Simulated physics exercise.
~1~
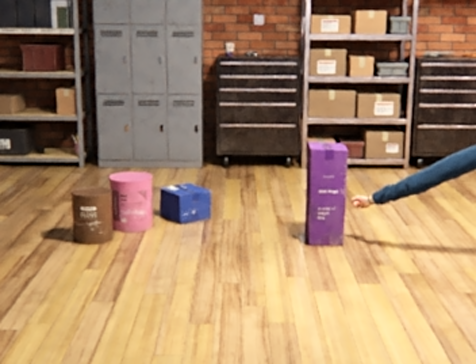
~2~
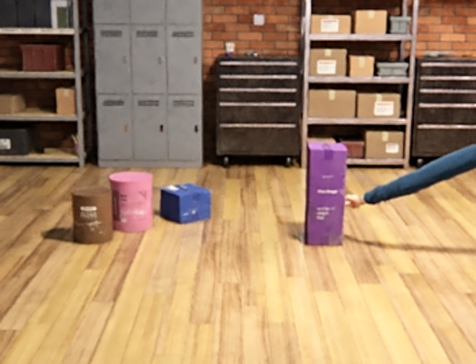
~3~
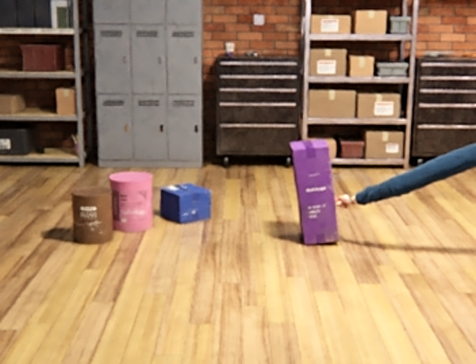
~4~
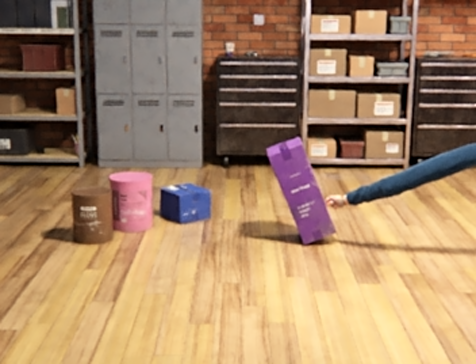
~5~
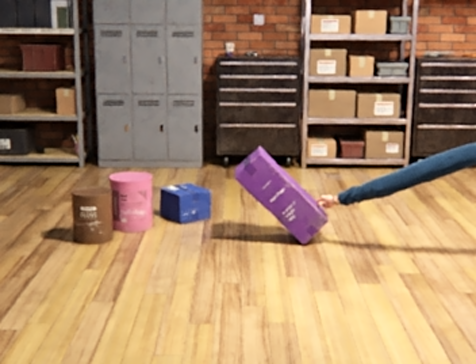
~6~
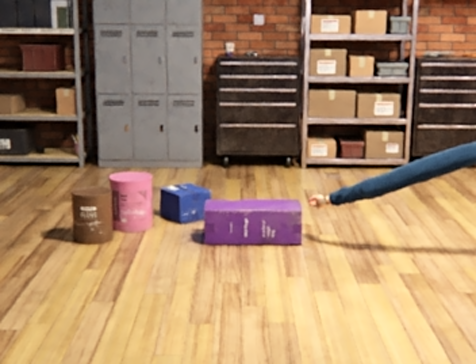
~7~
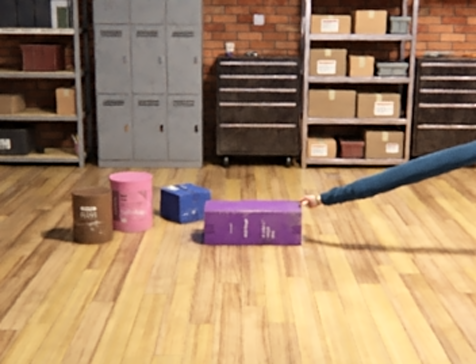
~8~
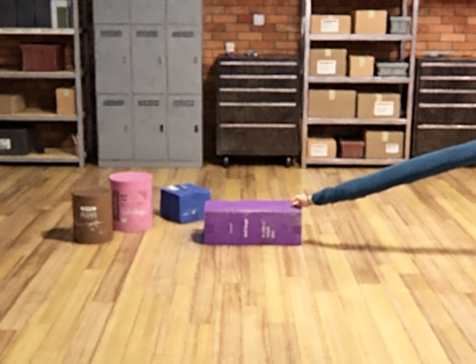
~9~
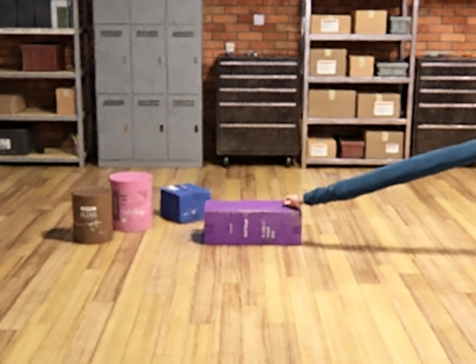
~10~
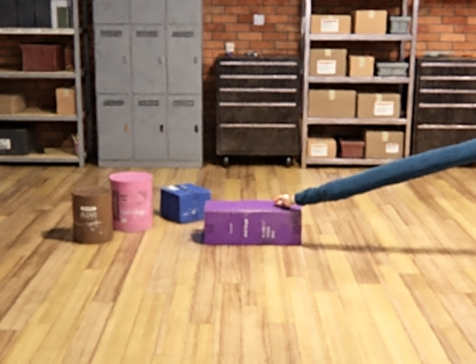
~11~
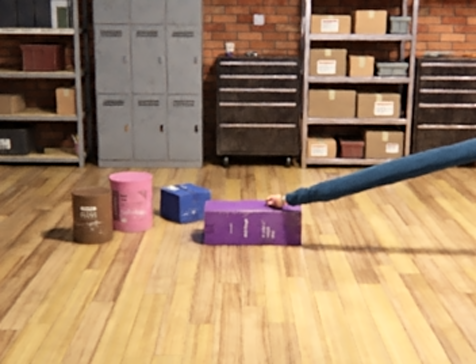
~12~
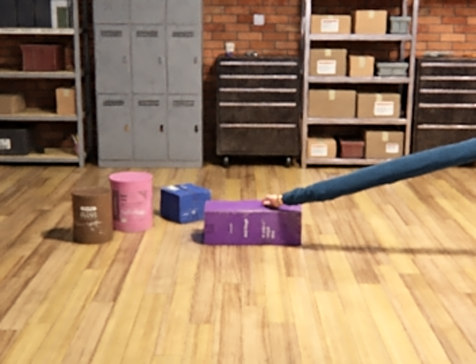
An arm in a blue sleeve reached in from the right and slowly pushed a tall purple box until it tipped over to the left, landing on its side near the blue parcel, while the brown and pink pails stayed put.
